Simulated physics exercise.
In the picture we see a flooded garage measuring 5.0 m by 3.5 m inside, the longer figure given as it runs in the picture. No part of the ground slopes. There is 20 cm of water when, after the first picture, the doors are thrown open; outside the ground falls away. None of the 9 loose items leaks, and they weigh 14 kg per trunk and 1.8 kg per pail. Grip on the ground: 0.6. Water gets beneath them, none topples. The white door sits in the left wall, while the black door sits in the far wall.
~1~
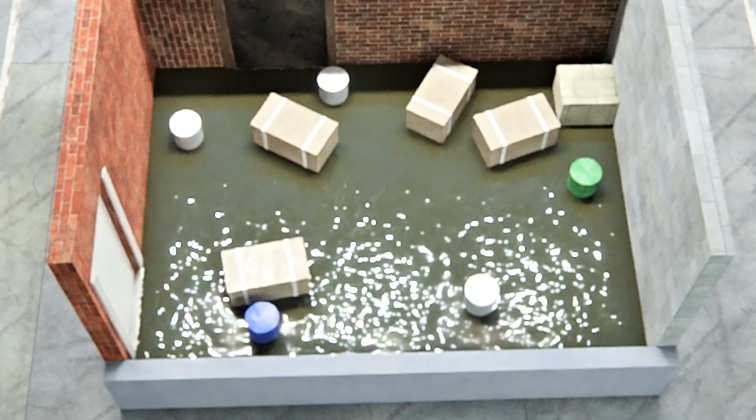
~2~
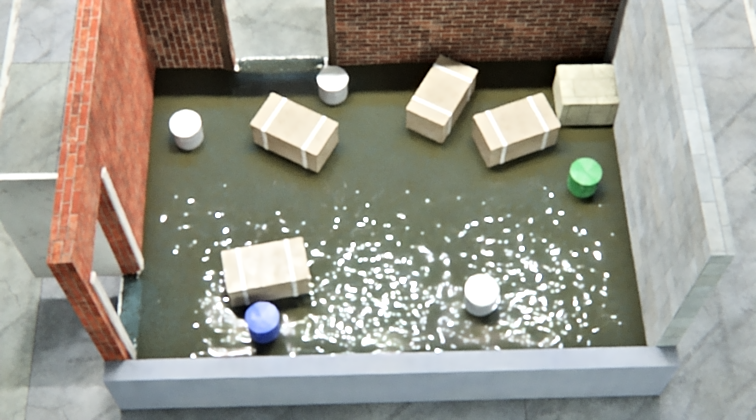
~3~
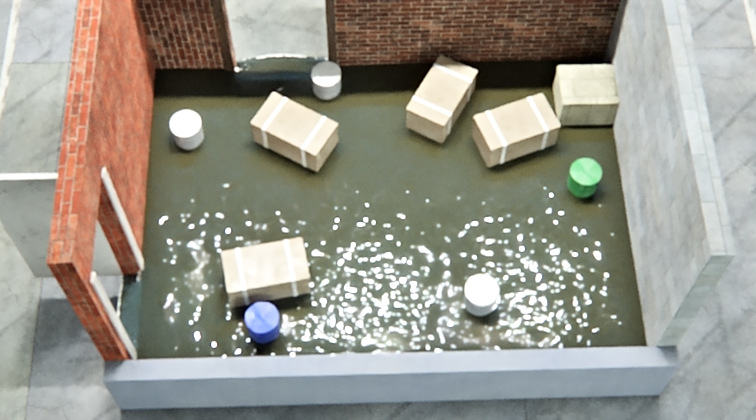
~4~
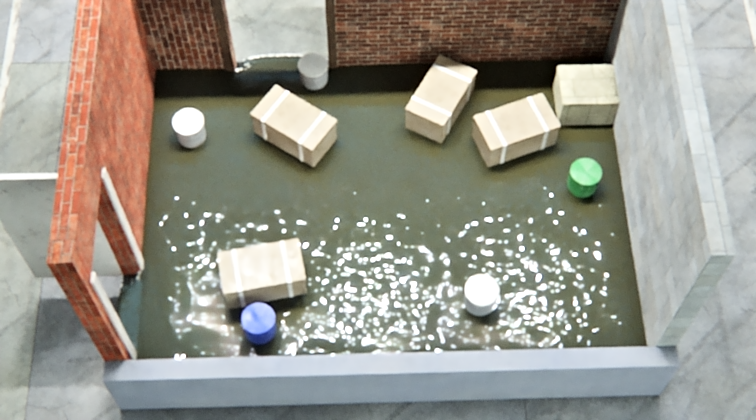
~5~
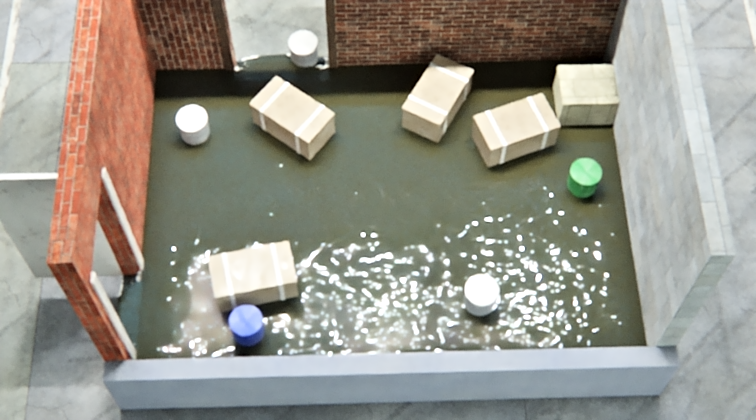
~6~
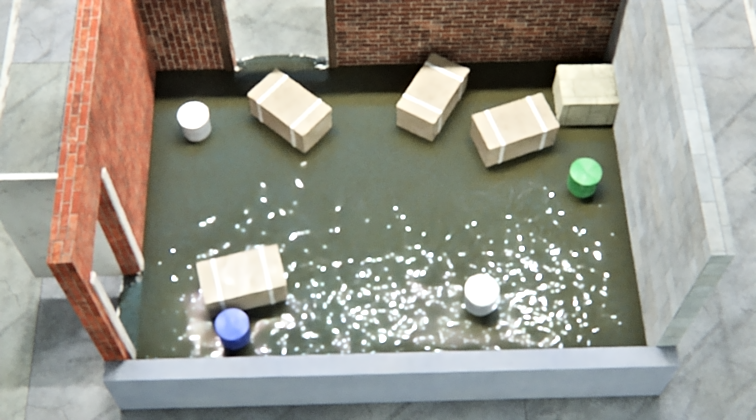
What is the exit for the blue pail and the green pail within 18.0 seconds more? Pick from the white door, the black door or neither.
The blue pail: White door; the green pail: Neither one.
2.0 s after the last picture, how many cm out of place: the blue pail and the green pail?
100 and 10 cm, roughly.
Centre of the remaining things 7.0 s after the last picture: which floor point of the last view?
That lands at roughly (397, 173).
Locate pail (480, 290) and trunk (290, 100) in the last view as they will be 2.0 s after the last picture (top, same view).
They end up about (448, 288) and (258, 42) in the last view.
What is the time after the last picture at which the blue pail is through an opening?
Roughly 3.0 s, I'd say.
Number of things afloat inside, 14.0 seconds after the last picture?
Of them, 3.
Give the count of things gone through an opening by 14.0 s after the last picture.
It comes to 6.
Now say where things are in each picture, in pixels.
In the first frame, the blue pail at (262, 317), afloat; the green pail at (586, 172) floats; about 3500 L in view; 0 of 9 have shifted.
In the second frame, the blue pail at (262, 317), afloat; the green pail at (586, 172), afloat; about 3460 L in view; 0 of 9 have shifted.
In the third frame, the blue pail at (262, 317) floats; the green pail at (586, 172), afloat; about 3390 L in view; 1 of 9 have shifted.
In the fourth frame, the blue pail at (258, 318) floats, 4 cm from its start; the green pail at (586, 172), afloat; 18 cm deep round most things; 2 of 9 have shifted.
In the fifth frame, the blue pail at (246, 320), afloat, 16 cm from its start; the green pail at (586, 172), afloat; 17 cm deep round most things; 5 of 9 have shifted.
In the sixth frame, the blue pail at (232, 324) floats, 29 cm from its start; the green pail at (586, 172), afloat; 17 cm deep round most things; 6 of 9 have shifted.
Then, 2.0 s after the last picture the blue pail is near (162, 325), 1.0 m from its start, afloat; the green pail is near (575, 167), 0.1 m from its start, afloat; 1 of 9 are out; 8 afloat.
Then, 7.0 s after the last picture the blue pail has gone out by the white door; the green pail is near (549, 166), 0.4 m from its start, afloat; 5 of 9 are out; 4 afloat.
Then, 14.0 s after the last picture the blue pail has gone out by the white door; the green pail is near (495, 161), 0.9 m from its start, afloat; 6 of 9 are out; 3 afloat.
Then, 18.0 s after the last picture the blue pail has gone out by the white door; the green pail is near (480, 158), 1.1 m from its start, afloat; 7 of 9 are out; 2 afloat.
